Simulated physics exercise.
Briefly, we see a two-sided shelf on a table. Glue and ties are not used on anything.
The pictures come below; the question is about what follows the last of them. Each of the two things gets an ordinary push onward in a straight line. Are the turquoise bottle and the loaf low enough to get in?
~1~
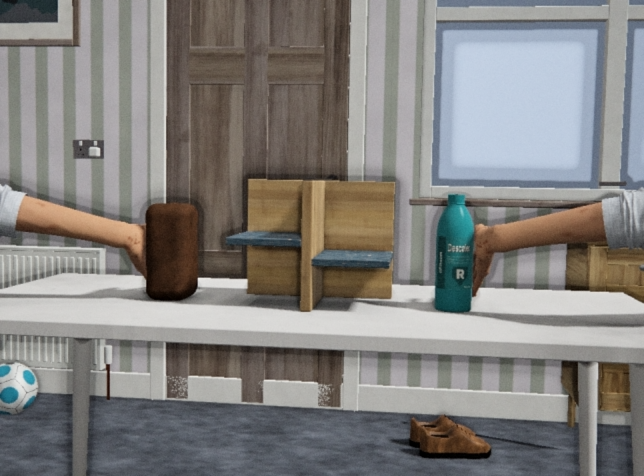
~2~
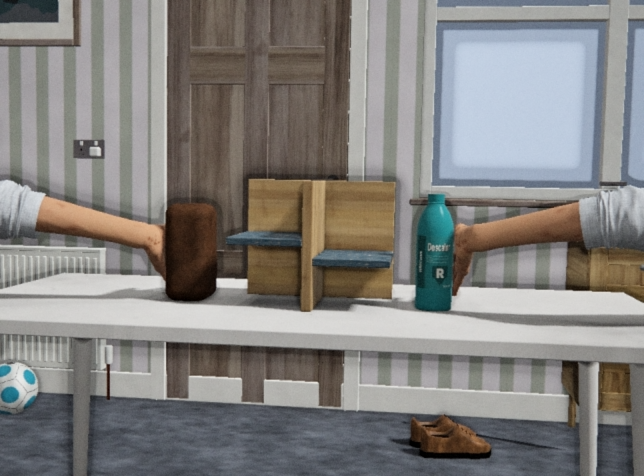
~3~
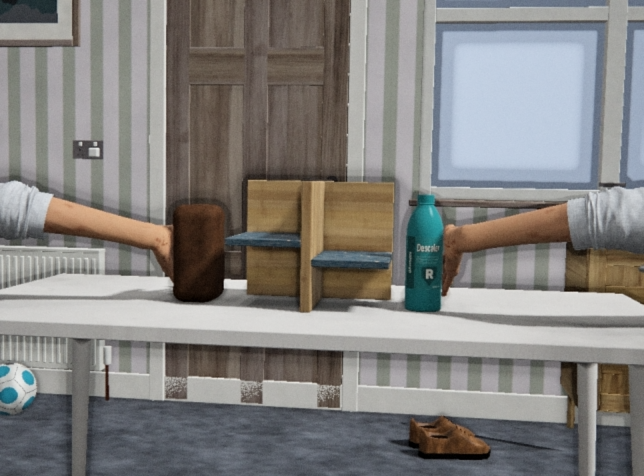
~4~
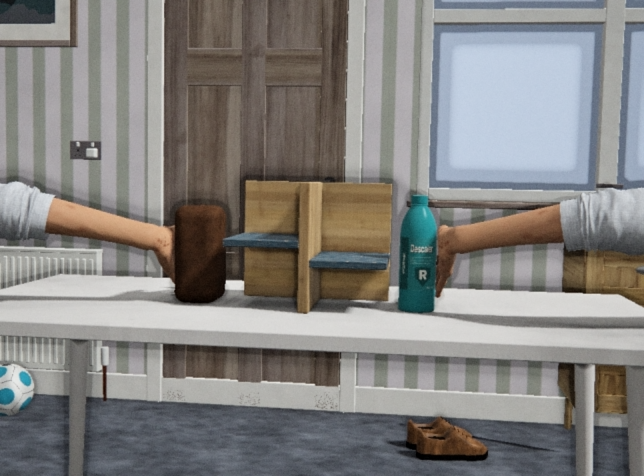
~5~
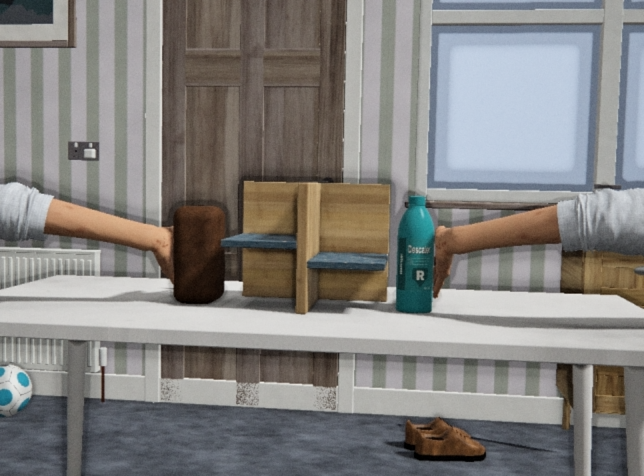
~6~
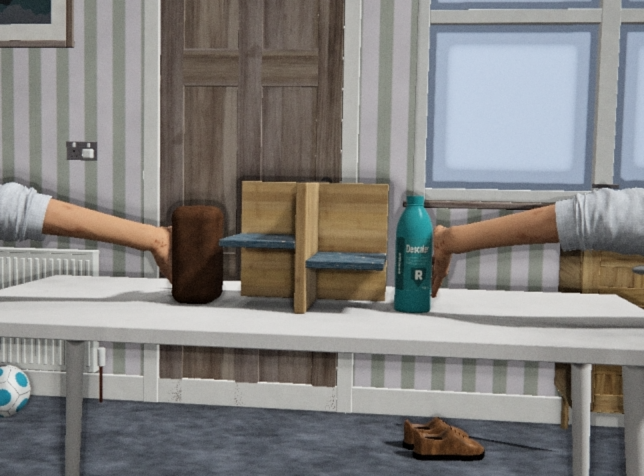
The turquoise bottle stops at the shelf, the loaf stops at the shelf.
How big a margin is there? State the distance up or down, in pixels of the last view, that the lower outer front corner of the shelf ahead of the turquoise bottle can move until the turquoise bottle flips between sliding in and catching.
It would take a shift of about 76 pixels, up.
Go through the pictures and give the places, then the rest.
The first picture shows hands sliding the things forward; turquoise bottle (455, 253); loaf (172, 251); shelf (314, 242).
The second picture shows hands sliding the things forward; loaf (192, 251); shelf (314, 242).
The third picture shows hands sliding the things forward; turquoise bottle (424, 253); shelf (313, 243).
The fourth picture shows hands sliding the things forward; loaf (200, 253); shelf (311, 244).
The fifth picture shows hands sliding the things forward; turquoise bottle (415, 254); shelf (309, 245).
The sixth picture shows hands sliding the things forward; turquoise bottle (414, 254); loaf (198, 254); shelf (308, 245).
Then, 0.24 s on from there, turquoise bottle sliding up to the opening near (406, 253); loaf sliding up to the opening near (207, 254).
In the end, the turquoise bottle catches on the edge, near (403, 253); the loaf catches on the edge, near (208, 254).
